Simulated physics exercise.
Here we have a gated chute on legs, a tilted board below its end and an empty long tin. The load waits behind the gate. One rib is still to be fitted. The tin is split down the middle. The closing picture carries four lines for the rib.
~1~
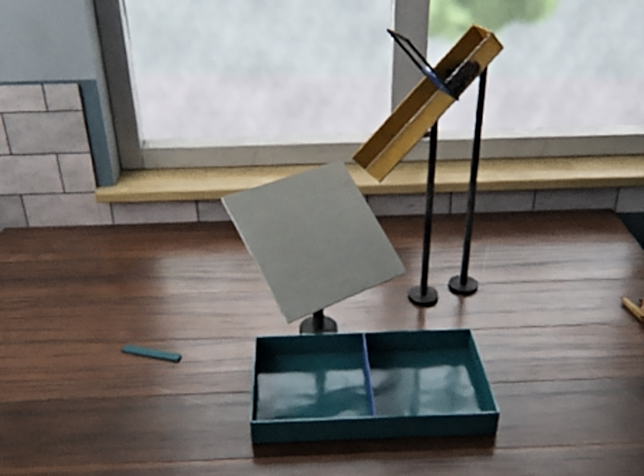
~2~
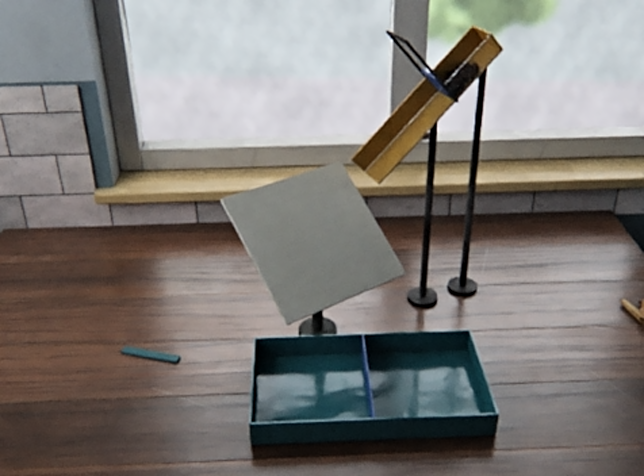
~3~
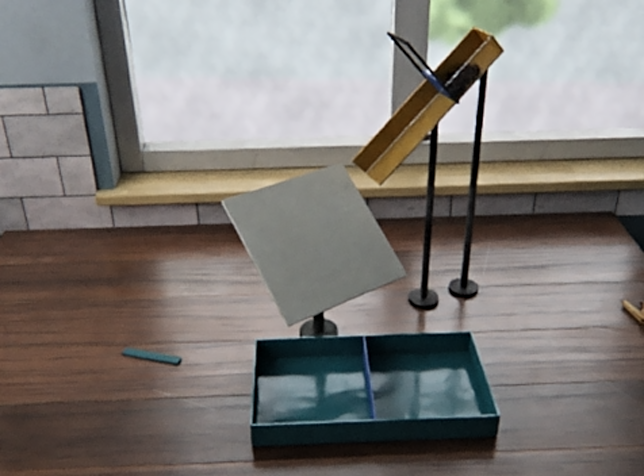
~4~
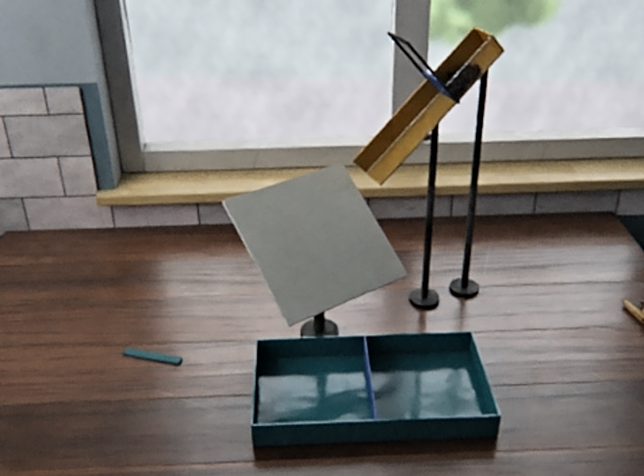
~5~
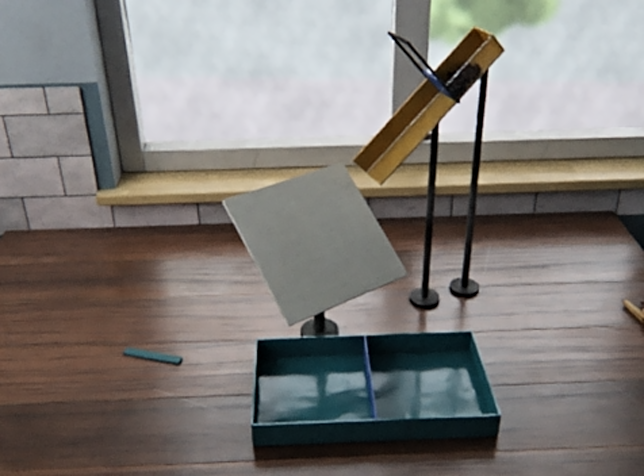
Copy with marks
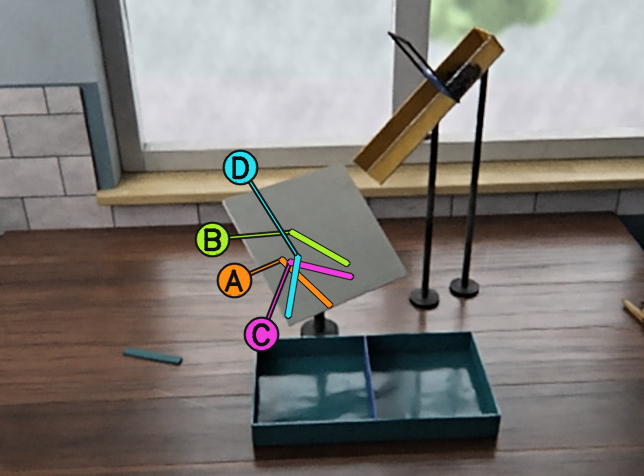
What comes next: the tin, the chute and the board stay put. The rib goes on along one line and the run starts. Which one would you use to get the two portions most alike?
The best line is A.
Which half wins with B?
Right.
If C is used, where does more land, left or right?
The right half.
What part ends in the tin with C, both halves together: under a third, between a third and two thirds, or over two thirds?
Over two thirds.
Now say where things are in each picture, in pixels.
The first picture shows load behind the gate at (455, 79), allspice berries; lip of the chute at (372, 177), sloping fairly steeply.
The second picture shows middle of the board at (316, 237), tilted fairly steeply; middle of its low edge at (350, 298); of its high edge at (284, 179).
The third picture shows front corners of the tin at (251, 425) and (499, 415); front end of its middle wall at (376, 420); gate still shut at (432, 78).
The fourth picture shows middle of the load at (456, 82); lip at (373, 180).
The fifth picture shows middle of the load at (456, 81); lip at (373, 180).
On the marked copy, line A from (282, 259) to (329, 304); line B from (291, 232) to (346, 263); line C from (290, 262) to (350, 276); line D from (297, 257) to (288, 315).
With A, of what is caught, about half in the left half, about half in the right.
With B, of what is caught, a small part in the left half, most in the right.
With C, of what is caught, a small part in the left half, most in the right.
With D, of what is caught, most in the left half, about a quarter in the right.
